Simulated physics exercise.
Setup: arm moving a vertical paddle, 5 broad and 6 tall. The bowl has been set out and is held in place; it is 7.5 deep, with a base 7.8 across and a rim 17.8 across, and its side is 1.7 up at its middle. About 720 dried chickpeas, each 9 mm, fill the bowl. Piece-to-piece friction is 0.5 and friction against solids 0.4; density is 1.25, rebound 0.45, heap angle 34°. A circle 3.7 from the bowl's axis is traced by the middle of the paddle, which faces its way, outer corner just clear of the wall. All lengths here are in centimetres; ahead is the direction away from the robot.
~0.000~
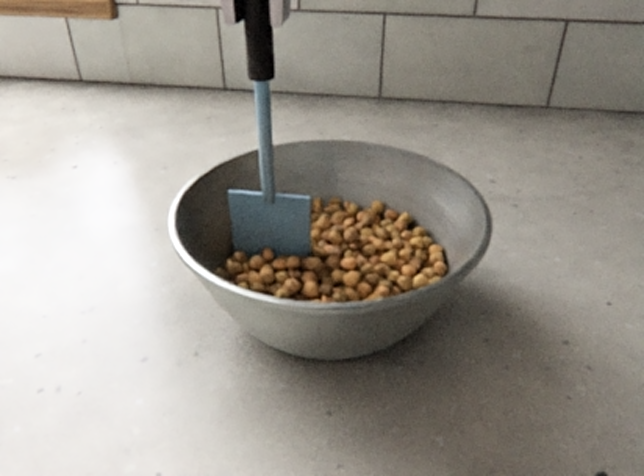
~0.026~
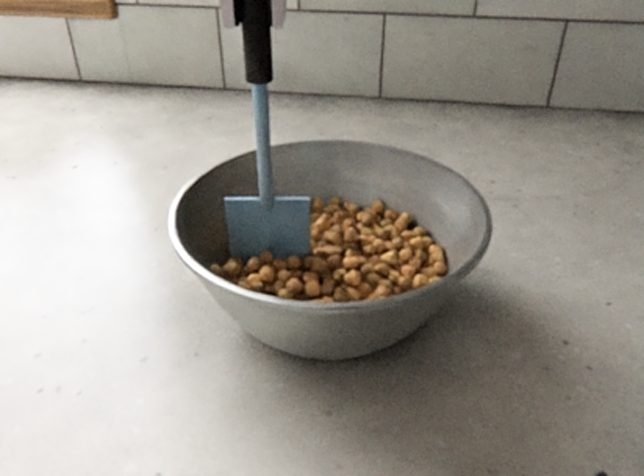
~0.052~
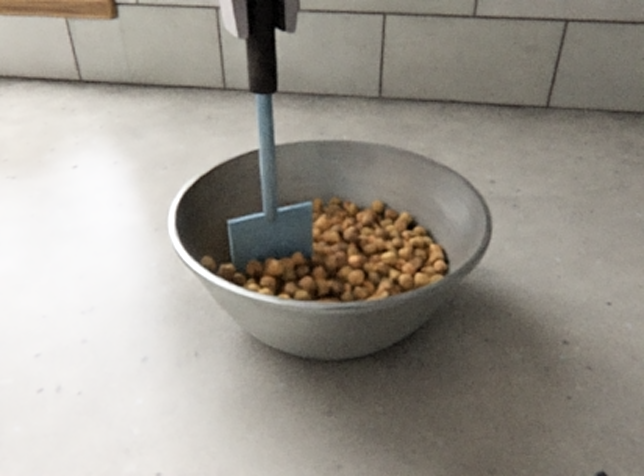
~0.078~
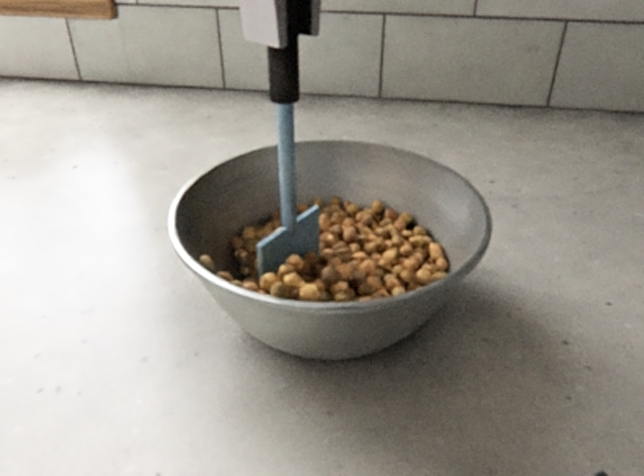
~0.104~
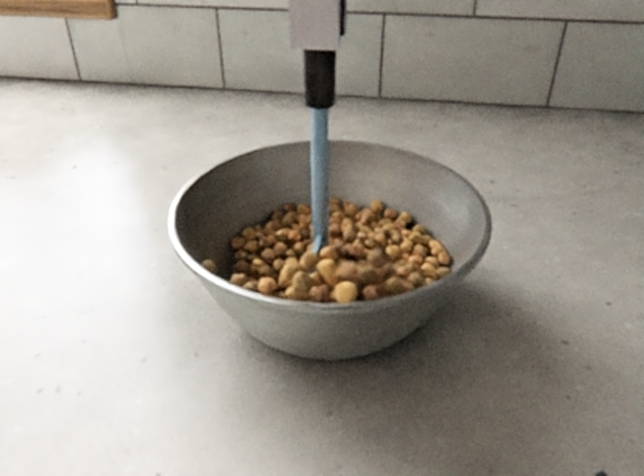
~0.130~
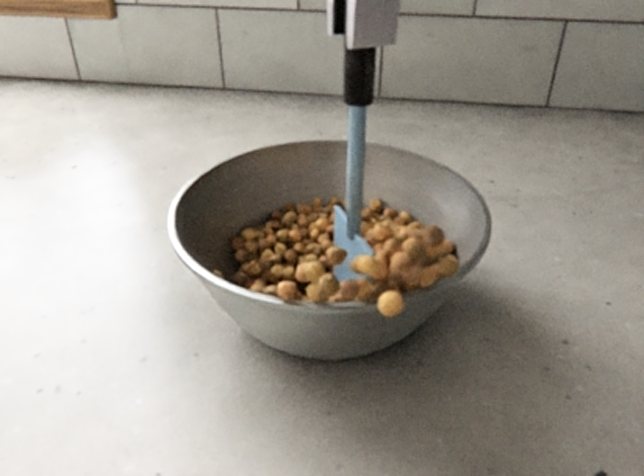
On a grey countertop, a robot arm sweeps a blue paddle rightward through dried chickpeas in a metal bowl, heaping them rightward.
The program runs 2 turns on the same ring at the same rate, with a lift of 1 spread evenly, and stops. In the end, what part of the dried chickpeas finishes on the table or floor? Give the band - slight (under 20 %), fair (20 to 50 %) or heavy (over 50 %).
Band: Fair.
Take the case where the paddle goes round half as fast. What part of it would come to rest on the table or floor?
Estimated share: Near 5 %.
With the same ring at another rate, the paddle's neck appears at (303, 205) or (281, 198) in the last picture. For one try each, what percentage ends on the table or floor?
Near 10 in a hundred for the first and near 5 in a hundred for the second.
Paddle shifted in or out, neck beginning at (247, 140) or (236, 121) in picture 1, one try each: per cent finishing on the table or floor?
I'd guess some 10 and 0 percent.
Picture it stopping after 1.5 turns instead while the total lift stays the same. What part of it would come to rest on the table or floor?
Estimate: Near 30 %.
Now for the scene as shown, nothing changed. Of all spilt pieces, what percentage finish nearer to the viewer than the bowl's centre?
Result: Roughly 40 %.
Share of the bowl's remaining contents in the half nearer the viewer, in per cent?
I'd put it at roughly 55 per cent.
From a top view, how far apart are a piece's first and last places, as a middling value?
Roughly 10 cm.
After 0.34 s, 351° round, highest piece 13 above the table; 549 in the bowl, 63 on the table or floor, 110 in flight or on the tool.
After 0.56 s, 222° round, highest piece 11 above the table; 482 in the bowl, 220 on the table or floor, 20 in flight or on the tool.
After 0.87 s, 0° round, highest piece 6 above the table; 474 in the bowl, 248 on the table or floor.
After 1.57 s, 0° round, highest piece 6 above the table; 474 in the bowl, 248 on the table or floor.
At rest, 474 in the bowl, 248 on the table or floor. That is 34 % on the table or floor.
